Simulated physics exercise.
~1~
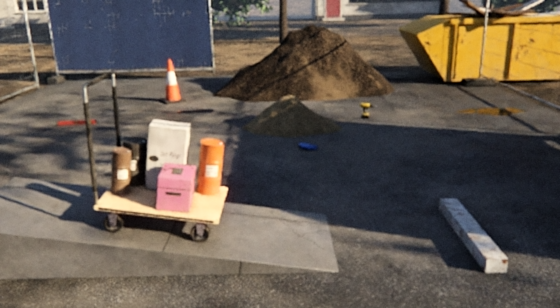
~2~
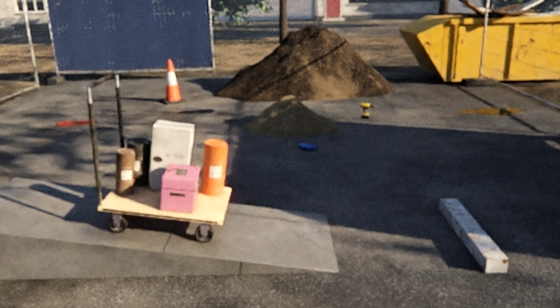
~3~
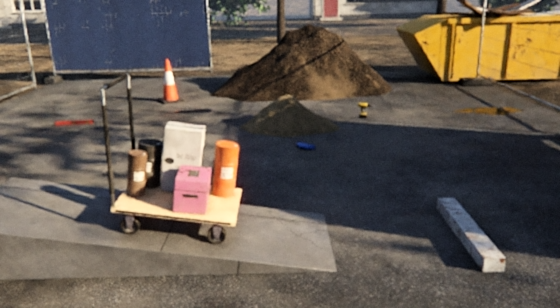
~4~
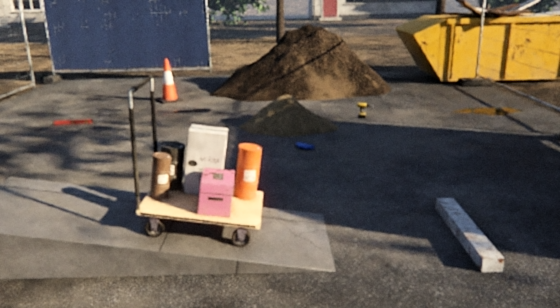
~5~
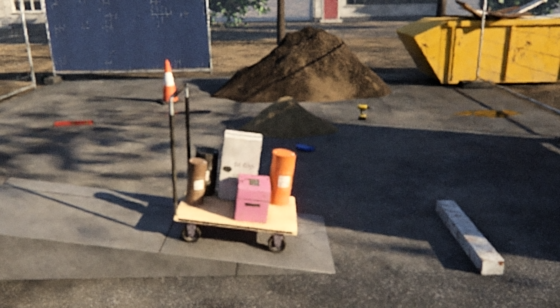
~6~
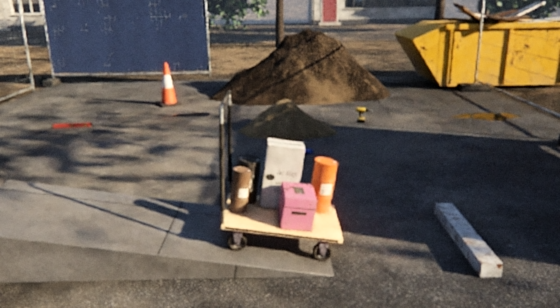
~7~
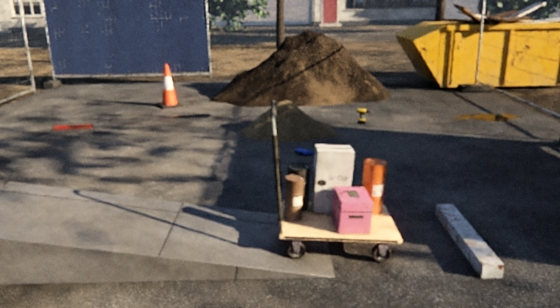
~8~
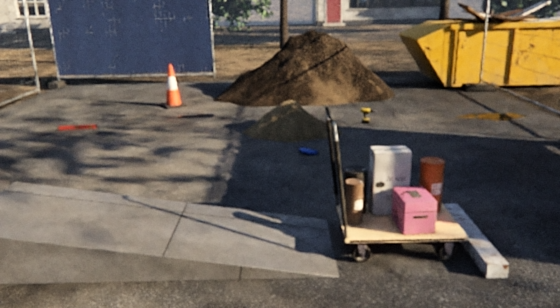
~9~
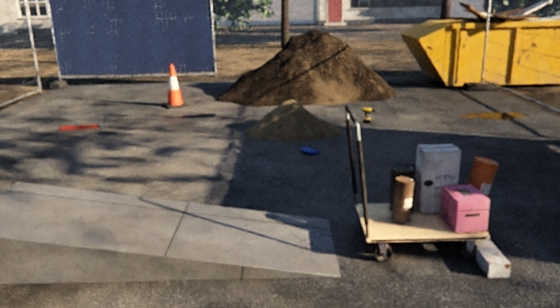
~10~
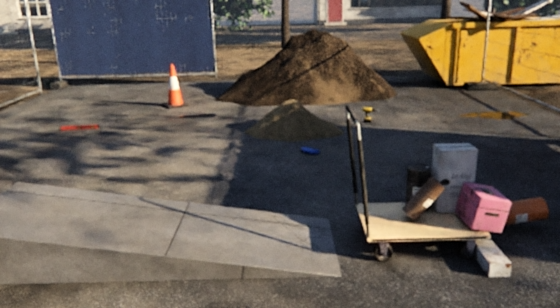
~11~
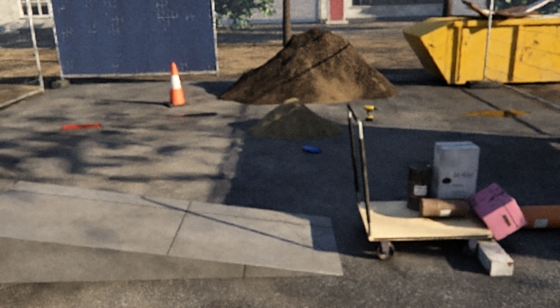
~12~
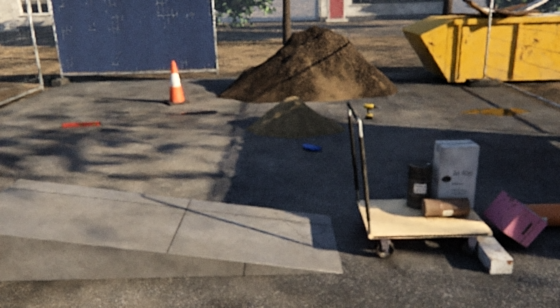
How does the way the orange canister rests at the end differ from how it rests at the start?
At the start it stands on the trolley, leaning slightly on the sloping ramp. At the end it lies on its side on the ground, off the trolley.
